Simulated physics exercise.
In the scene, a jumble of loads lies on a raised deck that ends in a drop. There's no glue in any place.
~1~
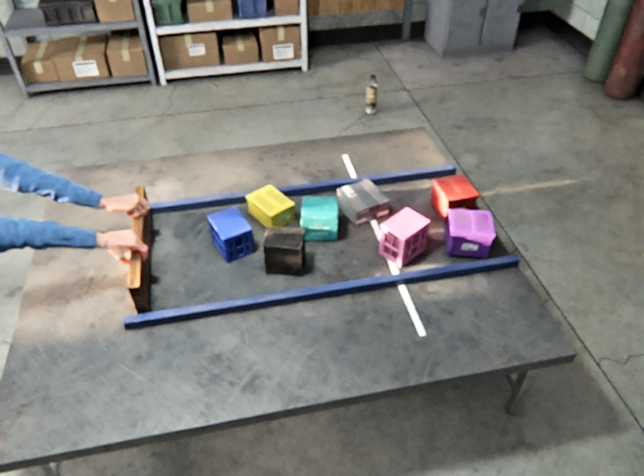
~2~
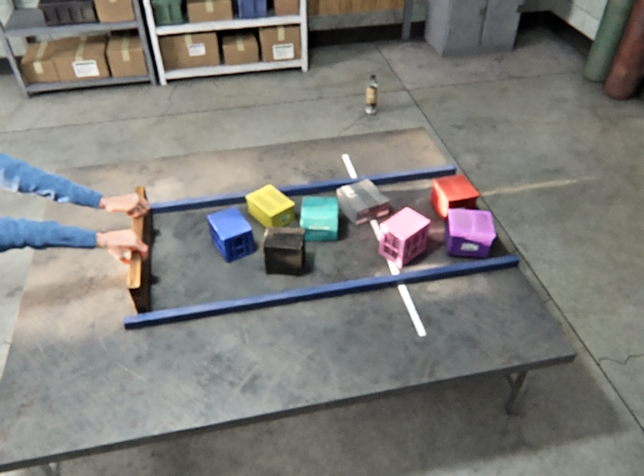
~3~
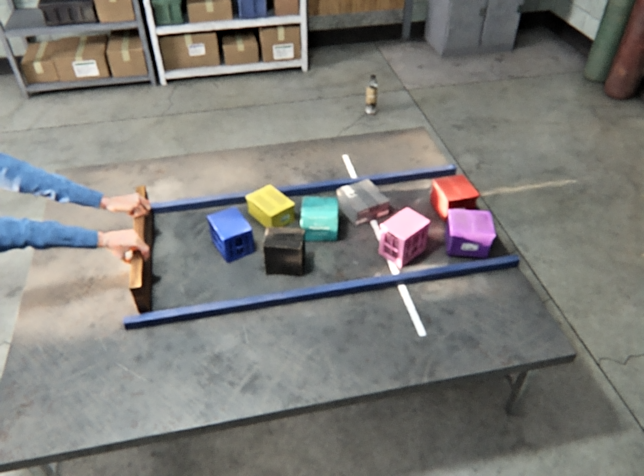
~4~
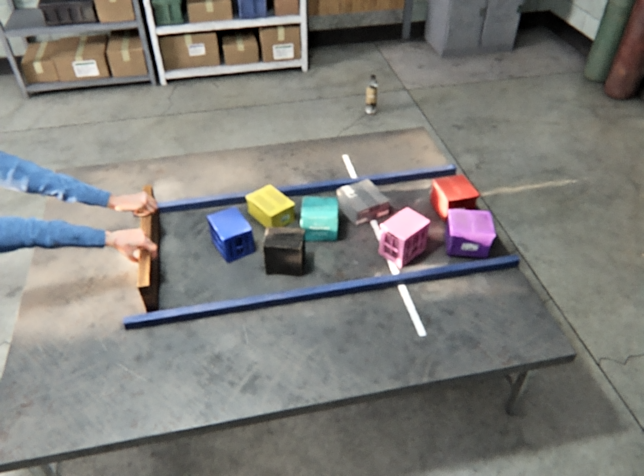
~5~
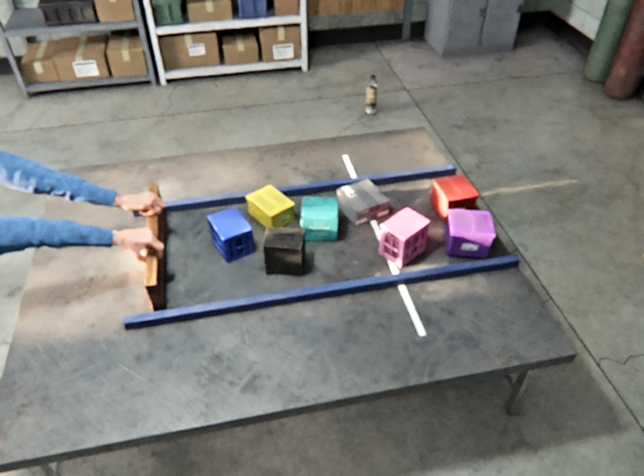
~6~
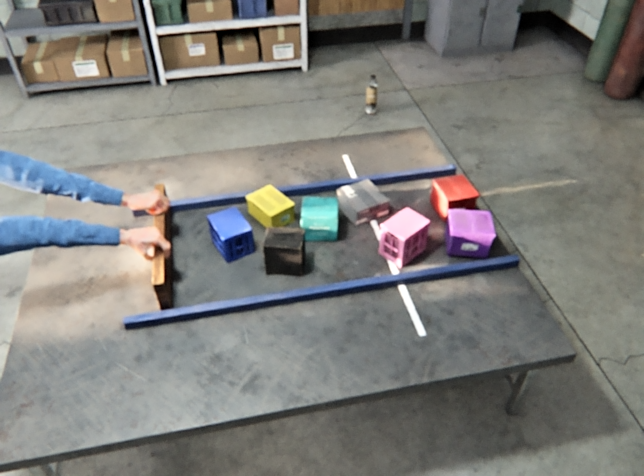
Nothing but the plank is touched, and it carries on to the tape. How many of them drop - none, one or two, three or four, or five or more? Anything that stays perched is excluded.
Count: Nil.
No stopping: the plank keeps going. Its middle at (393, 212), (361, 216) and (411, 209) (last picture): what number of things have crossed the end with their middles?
Over the end: 0, 0, 2.
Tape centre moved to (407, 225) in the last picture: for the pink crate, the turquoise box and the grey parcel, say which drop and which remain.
Check: The pink crate remains in place; the turquoise box remains in place; the grey parcel remains in place.
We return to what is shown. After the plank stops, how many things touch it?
In contact: 3.
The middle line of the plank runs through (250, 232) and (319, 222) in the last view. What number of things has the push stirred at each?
Tally: 3; 5.
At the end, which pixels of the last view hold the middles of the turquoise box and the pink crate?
Roughly (422, 211) for the first and roughly (438, 234) for the second.
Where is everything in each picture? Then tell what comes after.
Red tote (453, 199); purple tote (468, 234); pink crate (404, 238); plank (142, 247); tape (377, 229), in the first picture.
Purple tote (468, 234); turquoise box (320, 219), in the second picture.
Pink crate (404, 238); blue crate (231, 234), in the third picture.
Red tote (453, 199); yellow tote (271, 209), in the fourth picture.
Purple tote (468, 234); plank (156, 245), in the fifth picture.
Red tote (453, 199); purple tote (468, 234); pink crate (404, 238); plank (163, 244); tape (377, 229), in the sixth picture.
A little later, none off yet; red tote at rest near (453, 199); purple tote at rest near (468, 234); pink crate at rest near (404, 238).
When it is over, the number that fall off is zero.
